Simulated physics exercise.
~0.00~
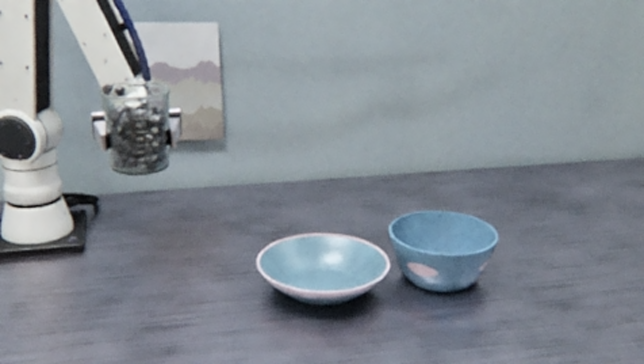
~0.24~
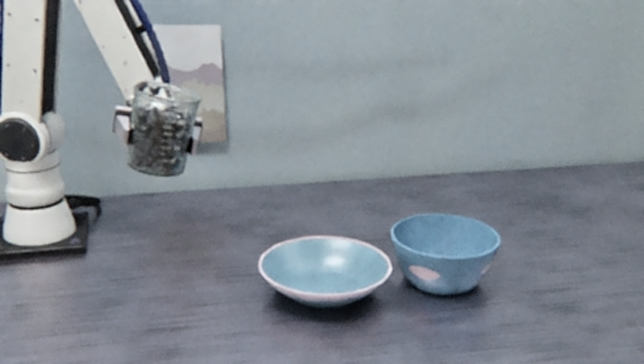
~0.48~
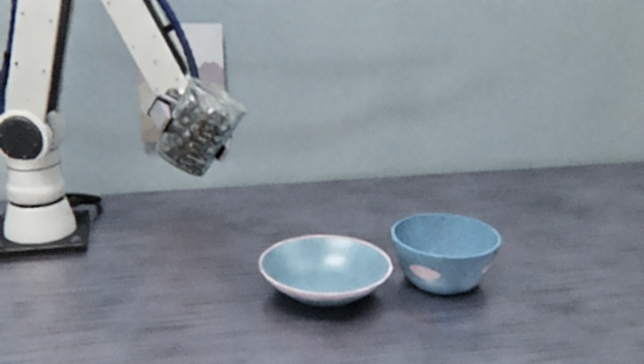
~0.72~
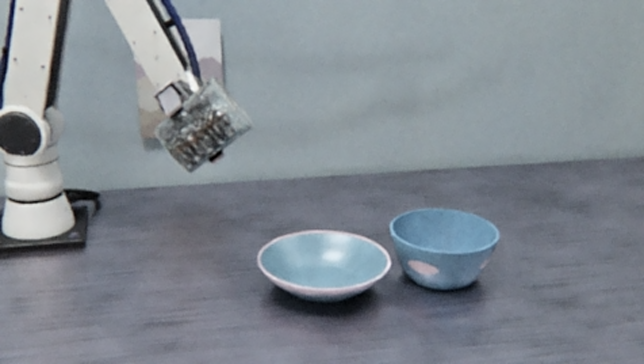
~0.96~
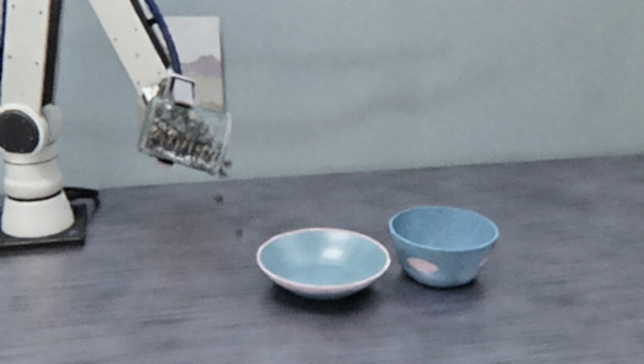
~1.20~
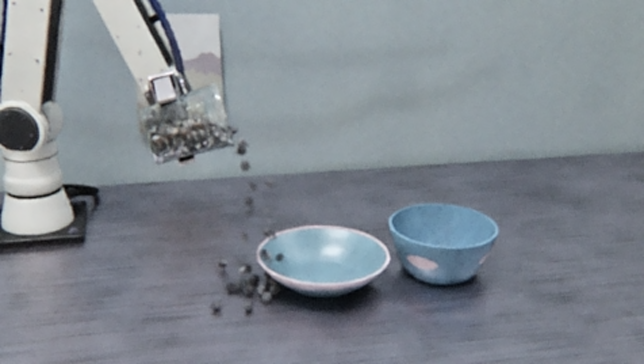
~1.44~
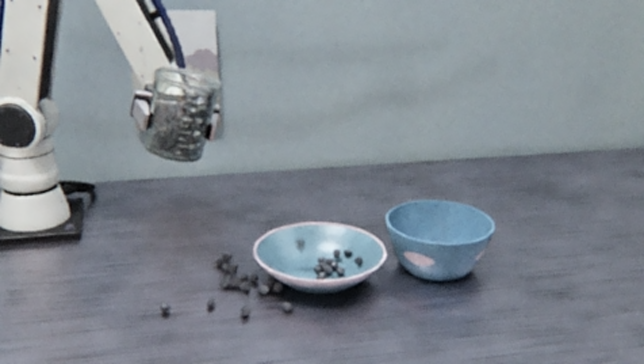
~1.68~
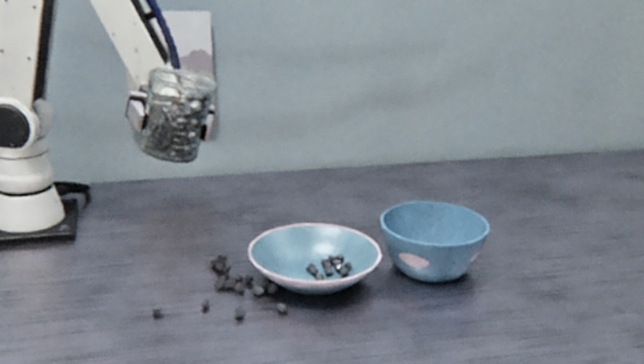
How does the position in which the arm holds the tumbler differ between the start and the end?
At the start the tumbler is held upright, while at the end it is left leaning slightly.
